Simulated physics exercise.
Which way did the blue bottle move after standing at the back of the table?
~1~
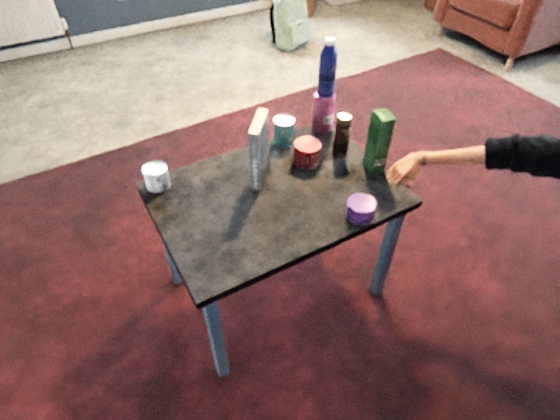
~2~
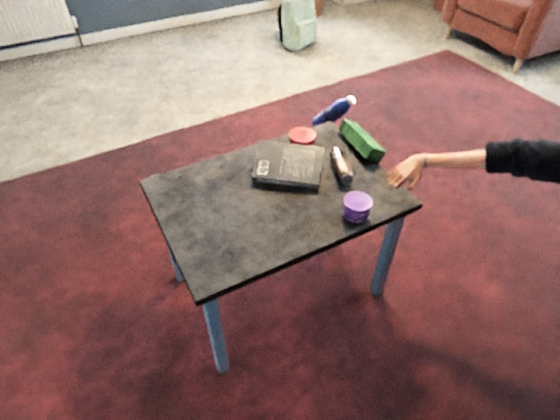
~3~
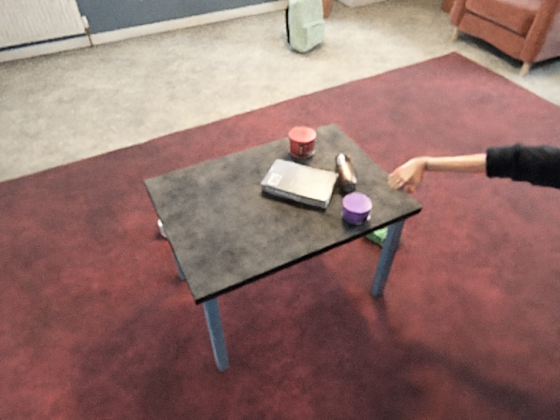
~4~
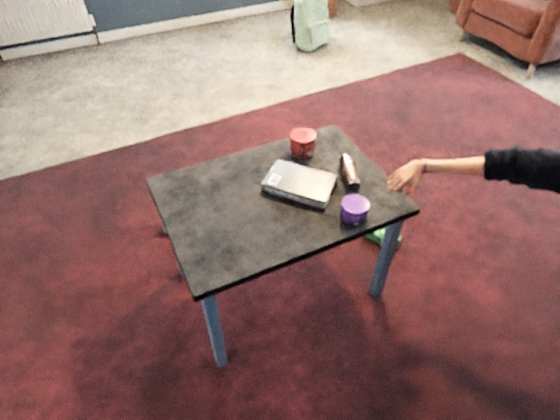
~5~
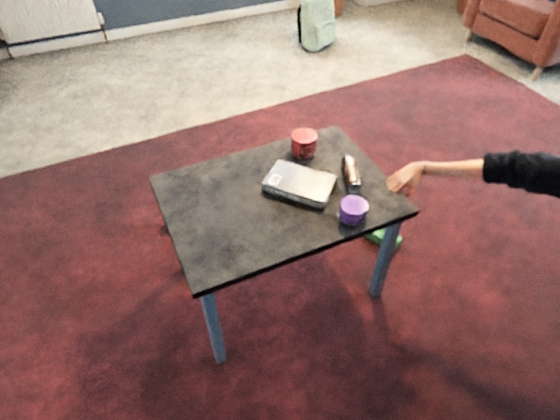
It moved down, leaning over as it dropped at the far edge of the table.
Bottles, tins and other items on a small dark table toppled or dropped off while a hand stayed near its right edge, leaving the grey book and brown can lying beside the upright red and purple tubs, with the green carton on the floor.
